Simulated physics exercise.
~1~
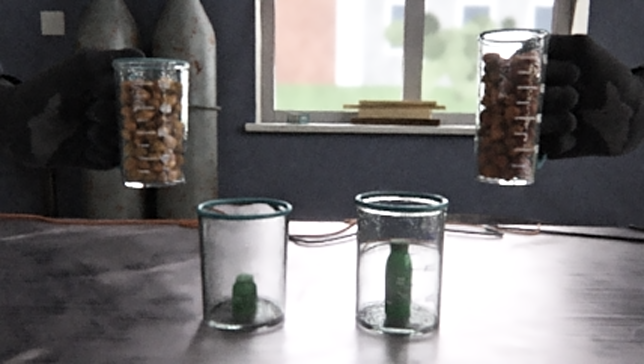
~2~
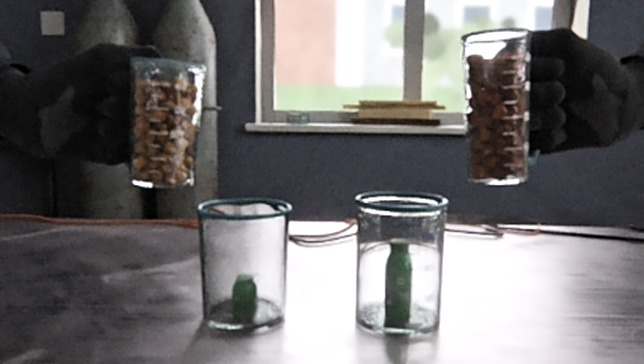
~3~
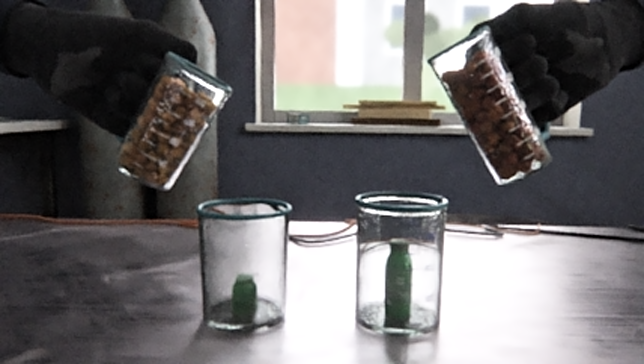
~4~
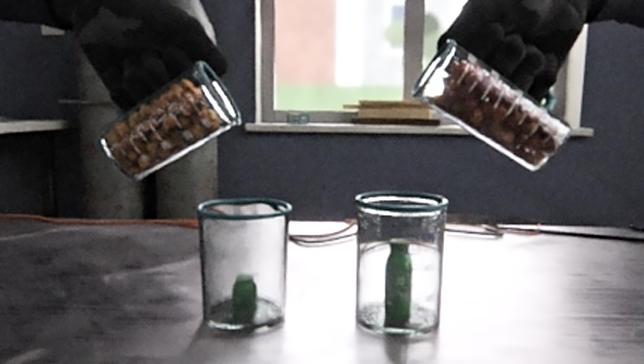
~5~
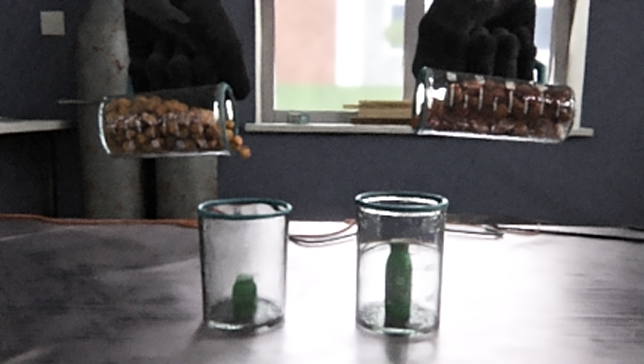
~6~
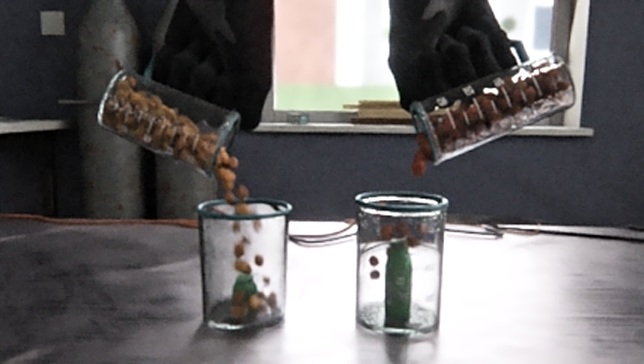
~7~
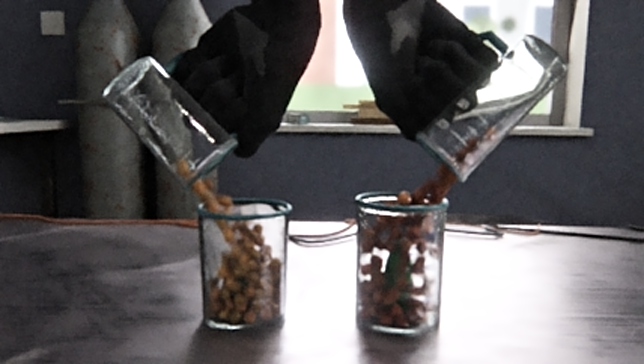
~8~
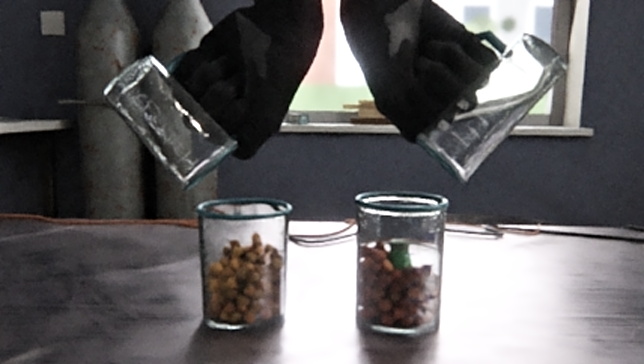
Two gloved hands pour brown pieces into glasses, covering only the left green object.
